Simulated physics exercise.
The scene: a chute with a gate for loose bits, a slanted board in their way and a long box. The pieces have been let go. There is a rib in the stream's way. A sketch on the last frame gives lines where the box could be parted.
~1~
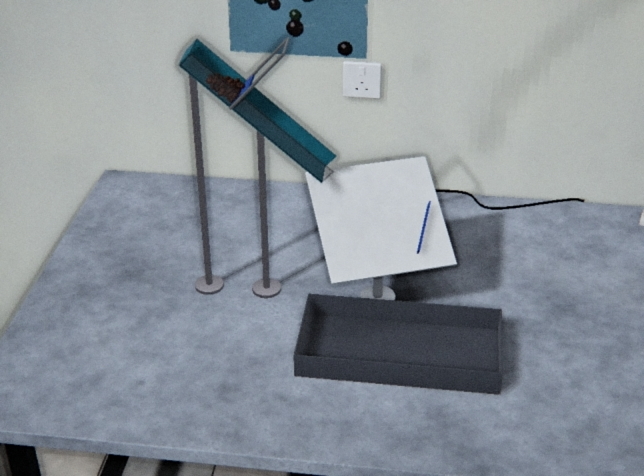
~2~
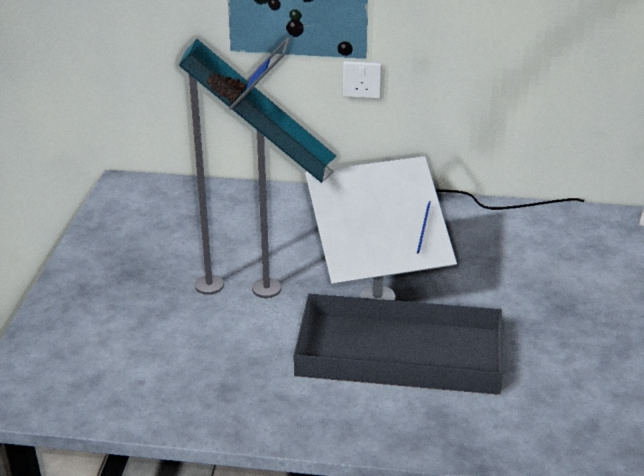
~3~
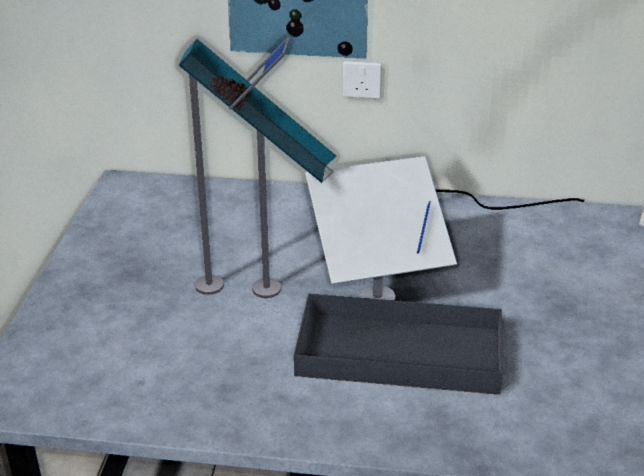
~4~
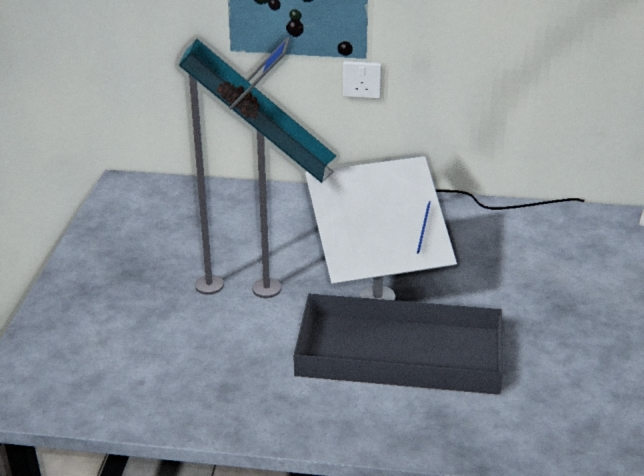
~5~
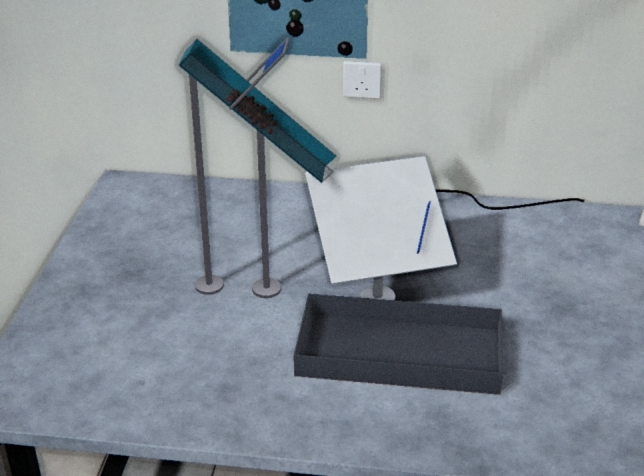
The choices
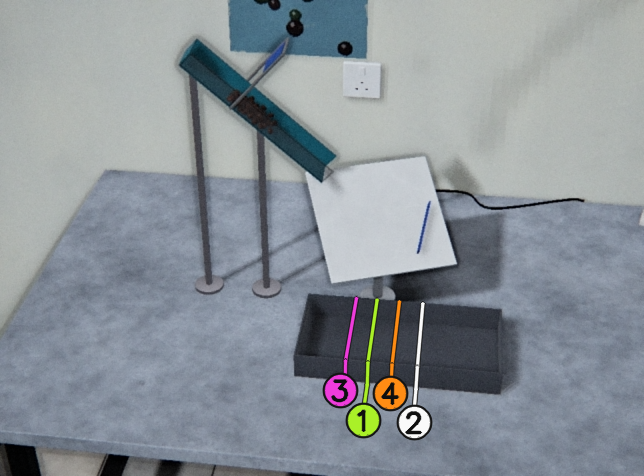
In the video, a blue gate on a sloping teal chute lifts slightly, and small dark brown pieces slide a short way down to the right, above a tilted white board with a blue rib and an empty dark grey box.
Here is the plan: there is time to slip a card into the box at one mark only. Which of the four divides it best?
It is 2.
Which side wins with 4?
More lands on the right.
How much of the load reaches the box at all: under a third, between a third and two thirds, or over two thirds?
Over two thirds.
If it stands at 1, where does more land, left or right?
More lands on the right.
On the marked copy, line 1 crosses the front rim at (368, 361); line 2 crosses the front rim at (417, 366); line 3 crosses the front rim at (345, 360); line 4 crosses the front rim at (392, 364).
Choosing 1, of what is caught, none on the left of the divider, all on the right.
Choosing 2, of what is caught, about half on the left of the divider, about half on the right.
Choosing 3, of what is caught, none on the left of the divider, all on the right.
Choosing 4, of what is caught, a small part on the left of the divider, nearly all on the right.
